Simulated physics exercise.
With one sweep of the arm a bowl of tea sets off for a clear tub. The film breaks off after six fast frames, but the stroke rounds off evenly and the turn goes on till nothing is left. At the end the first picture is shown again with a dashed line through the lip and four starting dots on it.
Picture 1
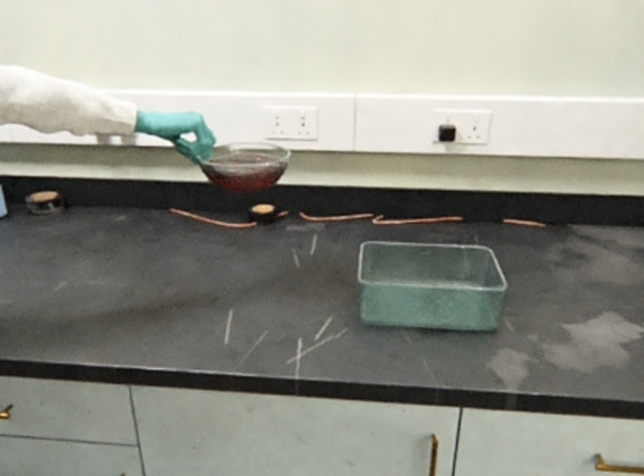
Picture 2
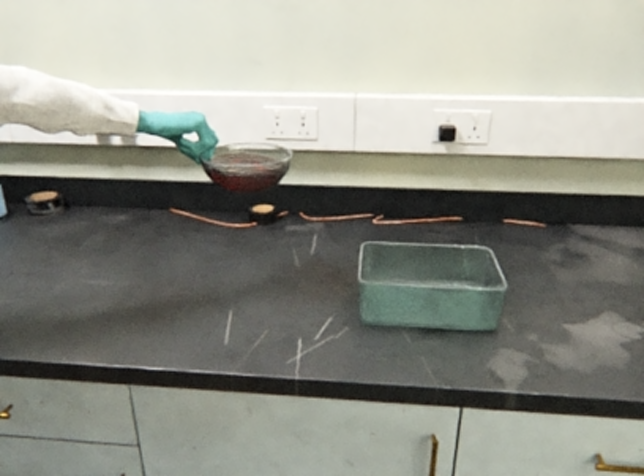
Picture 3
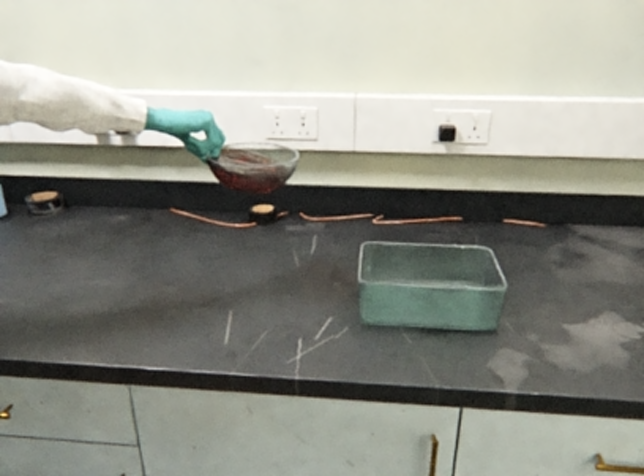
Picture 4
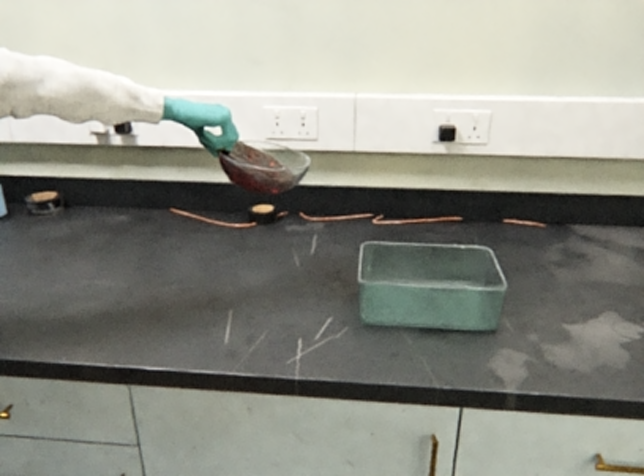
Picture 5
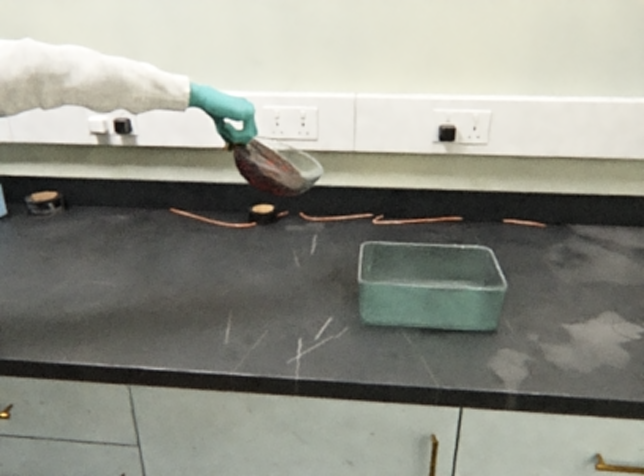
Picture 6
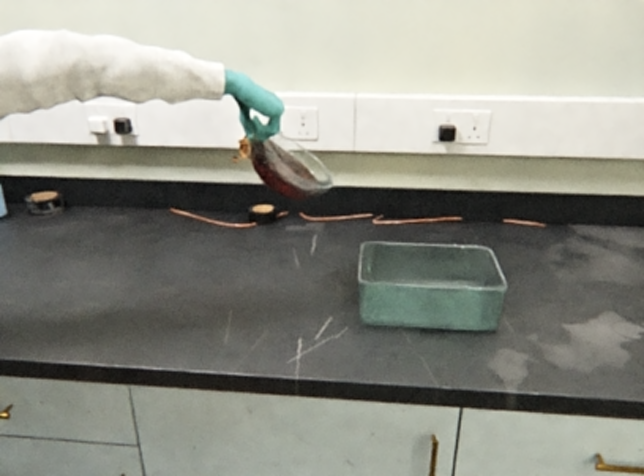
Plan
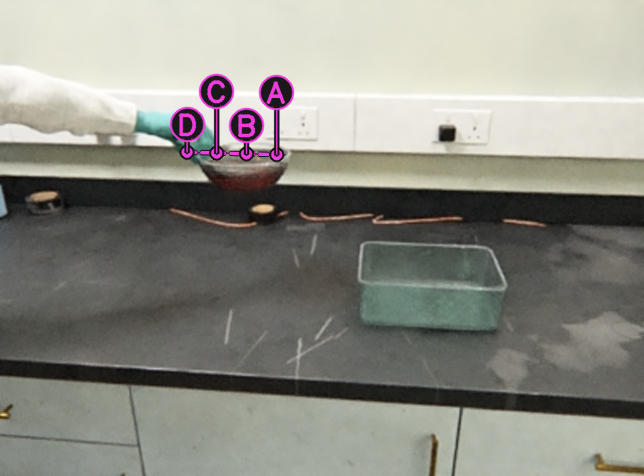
The clip shows a gloved hand moving a glass bowl of dark tea rightward above a black bench with a clear tub. The bowl tips increasingly to the right while tea surges up its left side and slops over the rim beside the glove.
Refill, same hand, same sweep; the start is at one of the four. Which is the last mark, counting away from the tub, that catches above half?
The answer is dot B.
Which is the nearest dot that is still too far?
C it is.
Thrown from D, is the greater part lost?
Yes, that goes wrong.
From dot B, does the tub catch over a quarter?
Yes.
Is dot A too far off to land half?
No.
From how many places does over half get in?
Two of them.
In magenta, A at (276, 154); B at (246, 153); C at (216, 153); D at (187, 152).
If A is chosen, about 76 % lands in the tub, 10 % falls short and 13 % goes beside or beyond.
If B is chosen, about 62 % lands in the tub, 27 % falls short and 11 % goes beside or beyond.
If C is chosen, about 16 % lands in the tub, 77 % falls short and 7 % goes beside or beyond.
If D is chosen, about 0 % lands in the tub, 98 % falls short.
